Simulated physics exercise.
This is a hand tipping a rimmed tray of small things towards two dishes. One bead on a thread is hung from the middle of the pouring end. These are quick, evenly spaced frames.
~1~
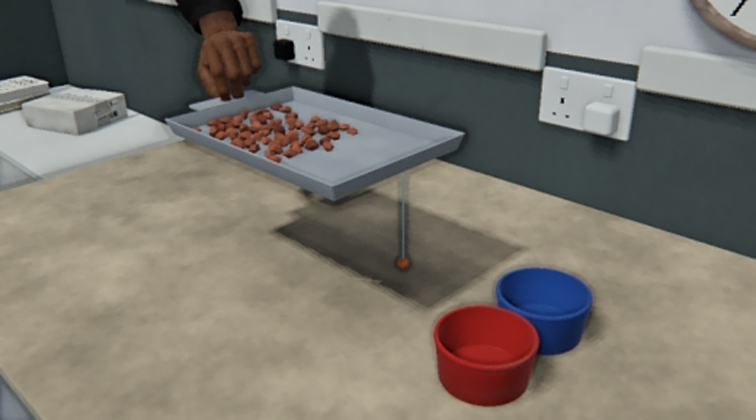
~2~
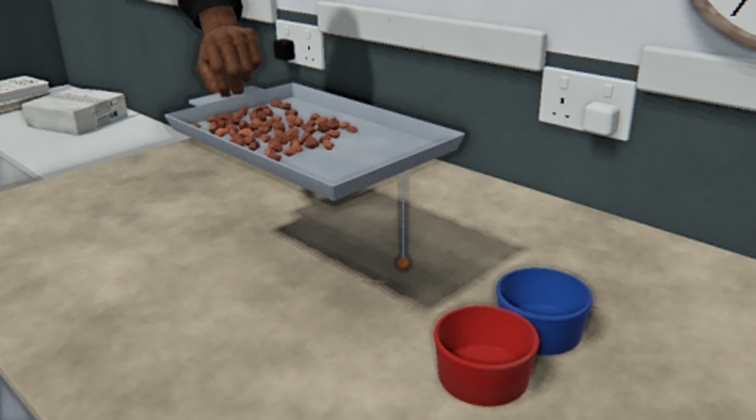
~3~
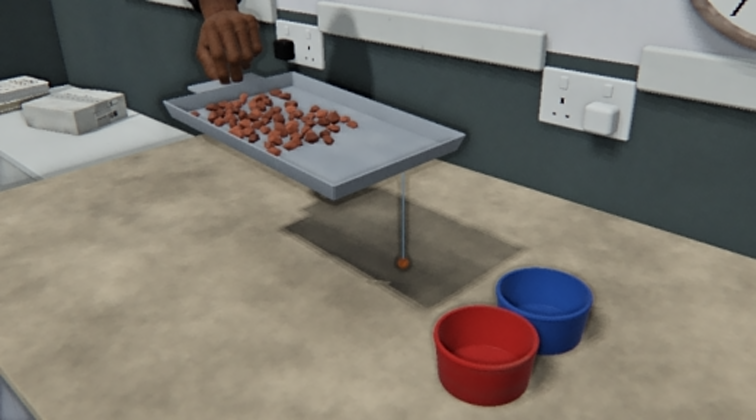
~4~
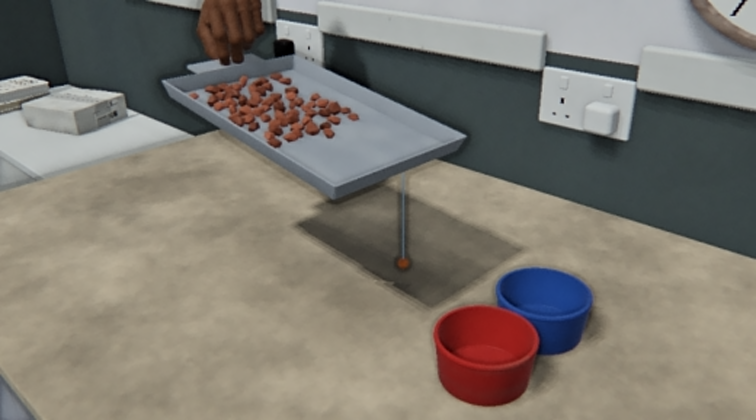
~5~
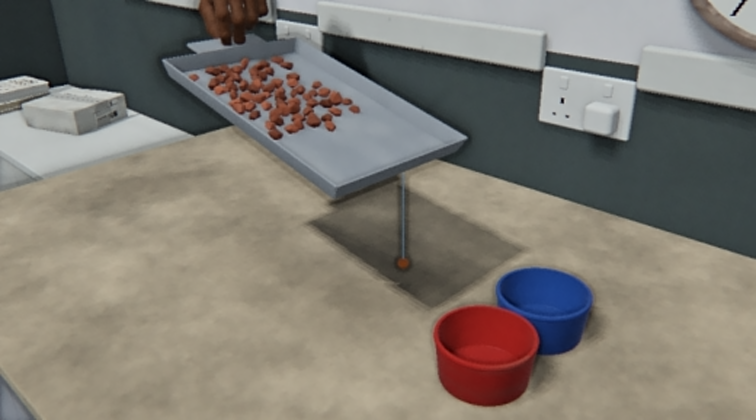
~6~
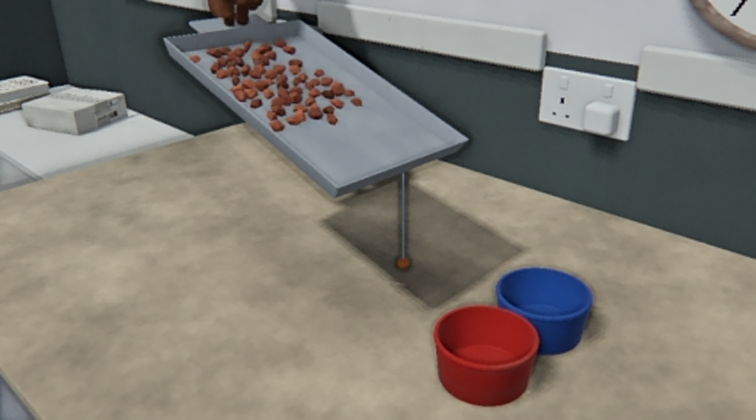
A hand lifted the far end of a grey tray of small reddish-brown bits, slowly tilting it towards a red dish and a blue dish, while a bead hung still beneath the lower end.
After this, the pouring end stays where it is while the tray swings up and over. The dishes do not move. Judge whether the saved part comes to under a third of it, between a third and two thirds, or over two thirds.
The catch works out at below one third of everything on the tray.
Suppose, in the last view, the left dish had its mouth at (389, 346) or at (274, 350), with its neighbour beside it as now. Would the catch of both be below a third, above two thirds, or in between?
Where the dishes stand first, the middle third; where they stand second, less than a third.
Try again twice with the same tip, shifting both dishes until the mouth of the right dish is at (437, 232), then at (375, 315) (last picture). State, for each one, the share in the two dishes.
Close to 0 in a hundred, then close to 10 in a hundred.
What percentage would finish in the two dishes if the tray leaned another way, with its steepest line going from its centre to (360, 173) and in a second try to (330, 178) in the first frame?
In turn some 10 and 0 per cent.
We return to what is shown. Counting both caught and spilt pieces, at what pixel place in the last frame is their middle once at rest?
It settles centred around (457, 332).
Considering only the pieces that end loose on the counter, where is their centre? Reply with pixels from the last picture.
Once everything settles, the pieces are centred near (453, 329).
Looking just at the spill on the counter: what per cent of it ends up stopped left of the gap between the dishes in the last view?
I'd put it at around 90 per cent.
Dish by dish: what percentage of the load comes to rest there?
In per cent, left near 10 and right near 10.
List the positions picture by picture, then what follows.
The first picture shows corners of the pouring end at (333, 182) and (457, 133), level; middle of the load at (279, 132), bits of crushed brick; left dish at (527, 373); right dish at (582, 325); bead on its thread at (403, 263).
The second picture shows corners of the pouring end at (333, 182) and (457, 133), level; middle of the load at (278, 129).
The third picture shows corners of the pouring end at (334, 182) and (458, 134), tipped barely, level across its low end; middle of the load at (278, 121).
The fourth picture shows corners of the pouring end at (335, 182) and (459, 135), tipped a little, level across its low end; middle of the load at (279, 109).
The fifth picture shows corners of the pouring end at (337, 182) and (460, 136), tipped a little, level across its low end; middle of the load at (280, 97).
The sixth picture shows corners of the pouring end at (338, 182) and (461, 138), tipped clearly, level across its low end; middle of the load at (282, 85); left dish at (527, 373); right dish at (582, 325).
Soon, tray tipped steeply; nearly all on the tray; a small part in the air.
A while on, tray tipped past a quarter turn; about a quarter on the tray; a small part in the left dish; a small part in the right dish; about half outside both; a small part in the air.
Towards the end, tray tipped past a quarter turn; a small part in the left dish; a small part in the right dish; most outside both.
Finally, tray tipped past a quarter turn; a small part in the left dish; a small part in the right dish; most outside both.
